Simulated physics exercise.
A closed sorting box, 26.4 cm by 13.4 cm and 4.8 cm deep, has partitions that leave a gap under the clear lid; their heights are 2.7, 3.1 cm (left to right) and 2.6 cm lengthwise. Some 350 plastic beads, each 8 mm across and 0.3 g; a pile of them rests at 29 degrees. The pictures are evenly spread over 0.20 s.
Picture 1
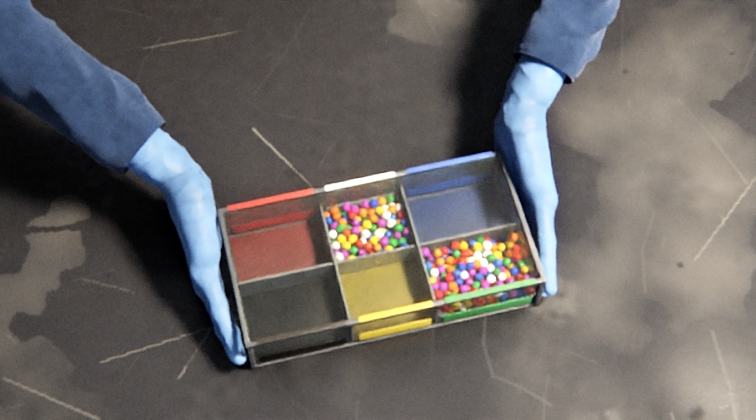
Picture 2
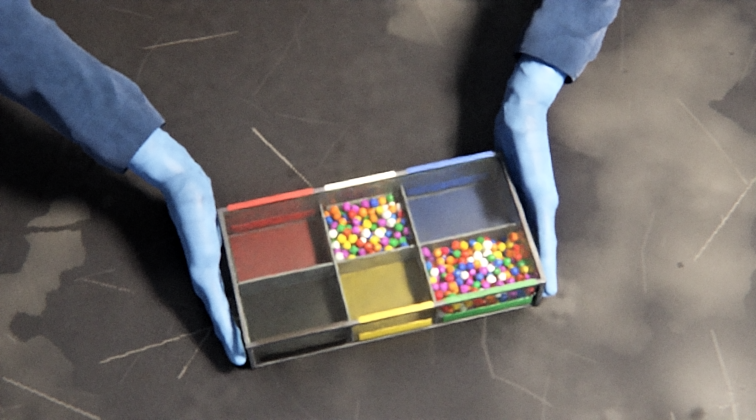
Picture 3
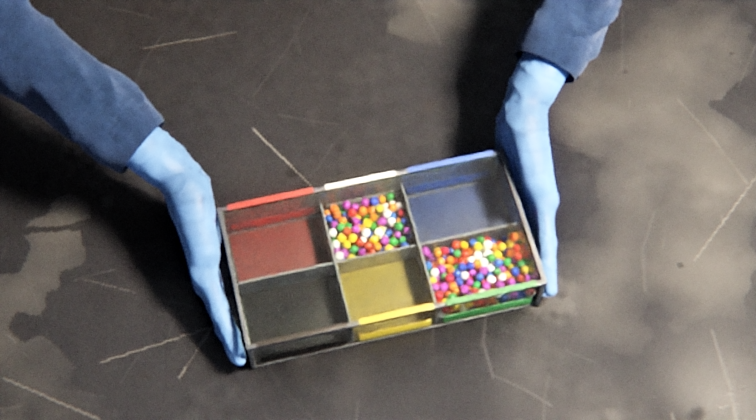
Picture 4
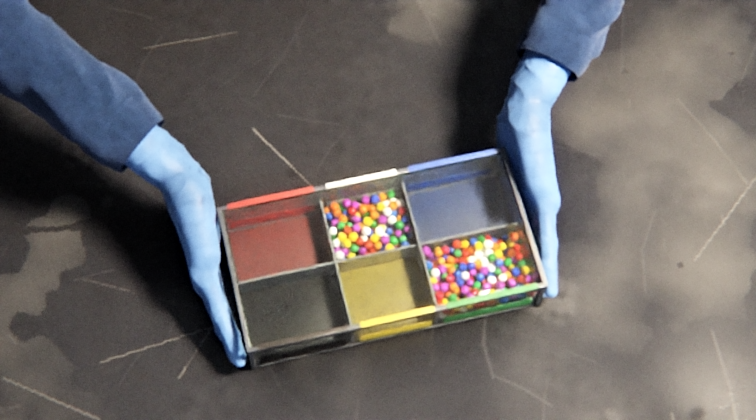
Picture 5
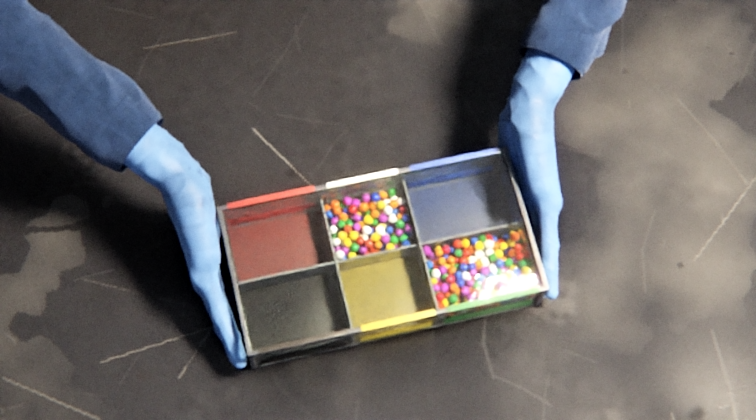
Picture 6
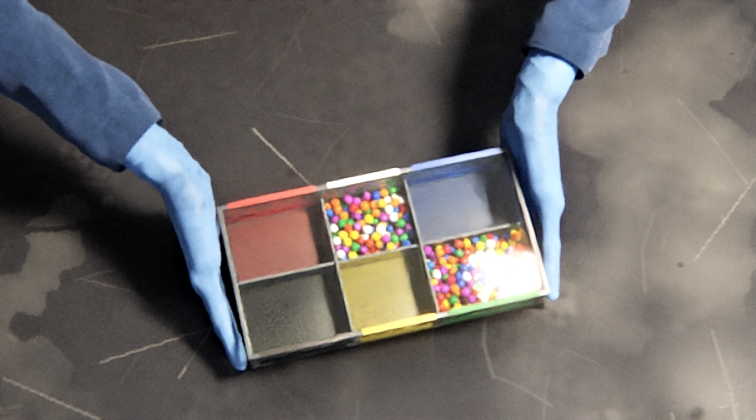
Two blue-gloved hands held a clear-lidded box of six colored compartments and slowly tilted it a little toward the front right, while the colorful beads stayed in the green and white sections.
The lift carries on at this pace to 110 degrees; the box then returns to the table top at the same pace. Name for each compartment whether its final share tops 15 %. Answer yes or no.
Red: No, blue: No, green: Yes, yellow: Yes, white: No, black: No.
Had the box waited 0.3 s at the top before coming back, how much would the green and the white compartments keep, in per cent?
In that case green 60; white 0.
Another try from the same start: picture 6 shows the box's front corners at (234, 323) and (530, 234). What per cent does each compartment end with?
Red 25, blue 20, green 5, yellow 0, white 50, black 0.
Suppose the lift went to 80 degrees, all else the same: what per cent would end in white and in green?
Then: White 20, green 60.
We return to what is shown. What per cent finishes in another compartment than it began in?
Roughly 45 per cent.
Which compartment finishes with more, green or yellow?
It is the green one.
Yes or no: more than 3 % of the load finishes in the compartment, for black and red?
Black yes; red no.
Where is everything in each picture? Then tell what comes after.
The first picture shows box tilt 0 degrees, front corners at (250, 343) and (541, 279); green 55 %, white 45 %.
The second picture shows box tilt 1 degrees, front corners at (250, 344) and (541, 279).
The third picture shows box tilt 2 degrees, front corners at (250, 345) and (542, 281).
The fourth picture shows box tilt 6 degrees, front corners at (251, 348) and (542, 284), lowest corner right front.
The fifth picture shows box tilt 9 degrees, front corners at (252, 352) and (544, 287), lowest corner right front.
The sixth picture shows box tilt 13 degrees, front corners at (252, 355) and (545, 290), lowest corner right front; green 55 %, white 45 %.
Then, 1.12 s after the last picture, tilt 110 degrees; green 60 %, yellow 30 %, white 10 %, black 5 %.
Then, 1.86 s after the last picture, tilt 50 degrees; green 60 %, yellow 35 %, black 5 %.
Then, 2.63 s after the last picture, tilt 0 degrees; green 60 %, yellow 35 %, black 5 %.
In the end, red 0 %, blue 0 %, green 60 %, yellow 35 %, white 0 %, black 5 %.
